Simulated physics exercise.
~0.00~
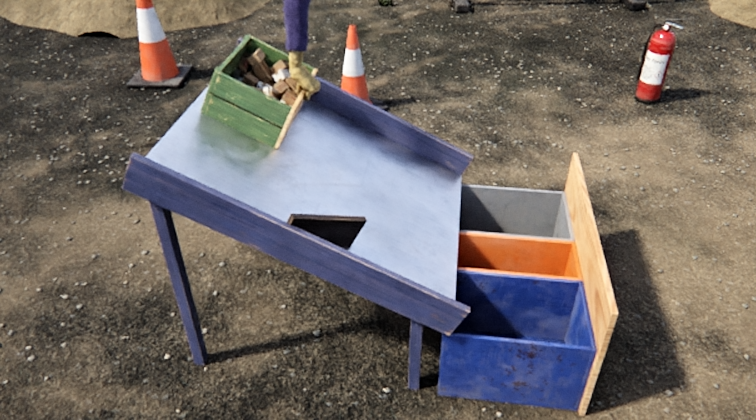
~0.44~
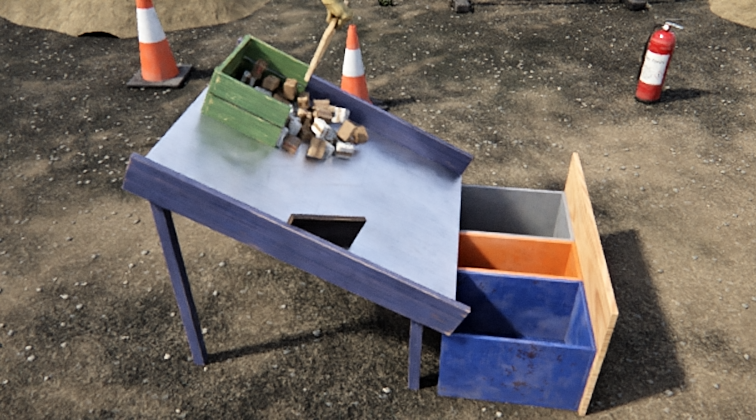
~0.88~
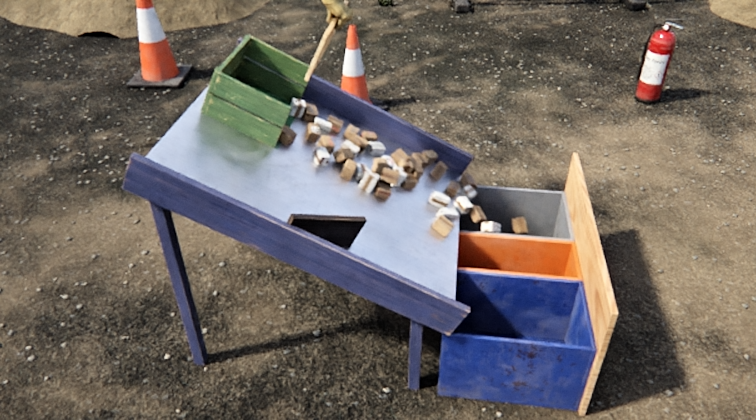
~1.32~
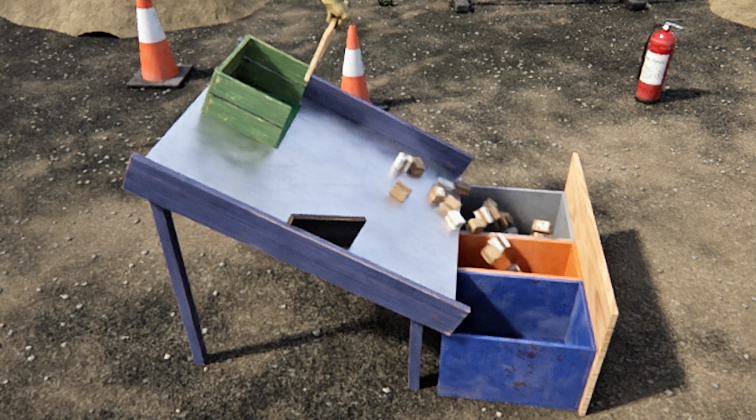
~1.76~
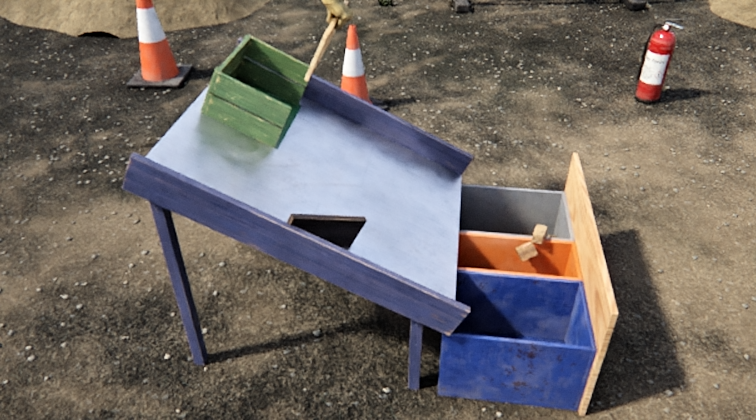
In the video, a gate lifts from a green pen on a sloped table, and small brown and white blocks slide down to the right, dropping mostly into the grey tub, with some reaching the orange bin, leaving the slope bare and the blue bin empty.
